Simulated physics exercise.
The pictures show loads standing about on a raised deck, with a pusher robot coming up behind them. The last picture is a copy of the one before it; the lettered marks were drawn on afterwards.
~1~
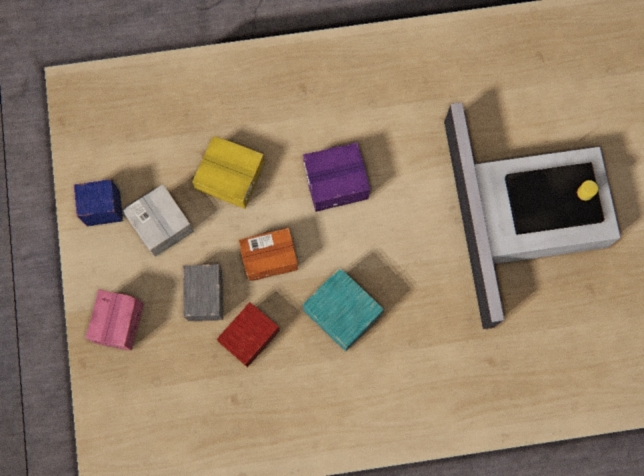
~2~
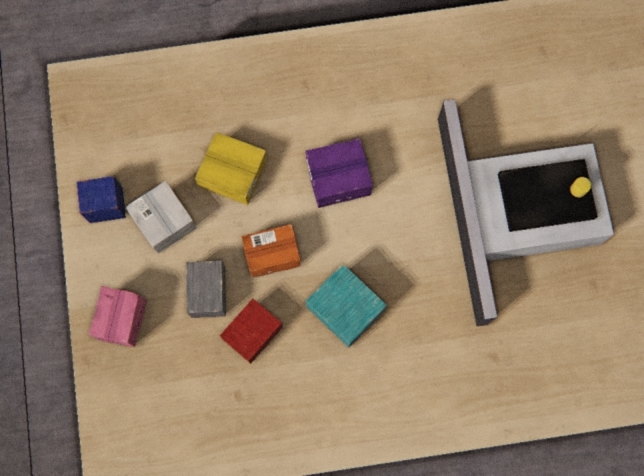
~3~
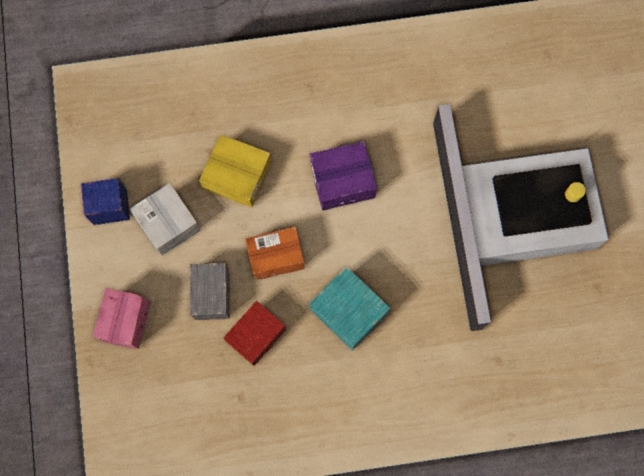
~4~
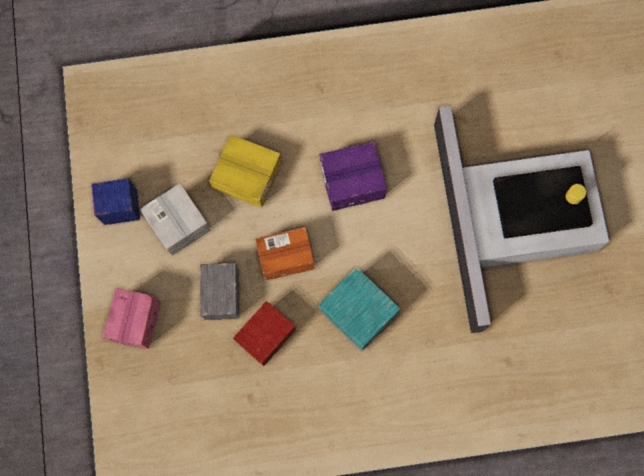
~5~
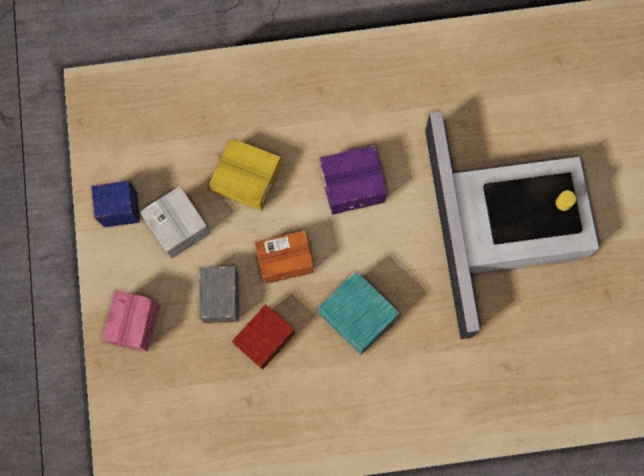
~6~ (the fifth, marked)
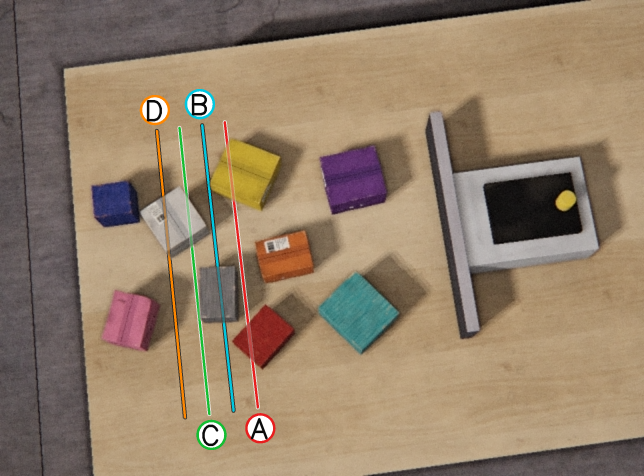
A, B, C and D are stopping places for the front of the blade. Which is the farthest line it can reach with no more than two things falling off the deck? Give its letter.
Stop at D.
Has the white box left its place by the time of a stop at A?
Yes.
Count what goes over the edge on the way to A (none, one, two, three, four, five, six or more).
By then, none.
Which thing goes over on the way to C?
The blue crate goes over.
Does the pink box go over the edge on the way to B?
By then, no.
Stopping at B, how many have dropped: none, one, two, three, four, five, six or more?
The count is none.
On the copy, A at (241, 259); B at (217, 263); C at (194, 266); D at (170, 269).
On D. First, robot (422, 223); turquoise crate (318, 310); purple parcel (307, 185).
Then, robot (319, 237); blue crate (111, 204); white box (151, 231).
Finally, robot (240, 247); pink box over the edge; blue crate over the edge; two fallen.
By contrast, A is within the limit but short; B is within the limit but short; C is within the limit but short.
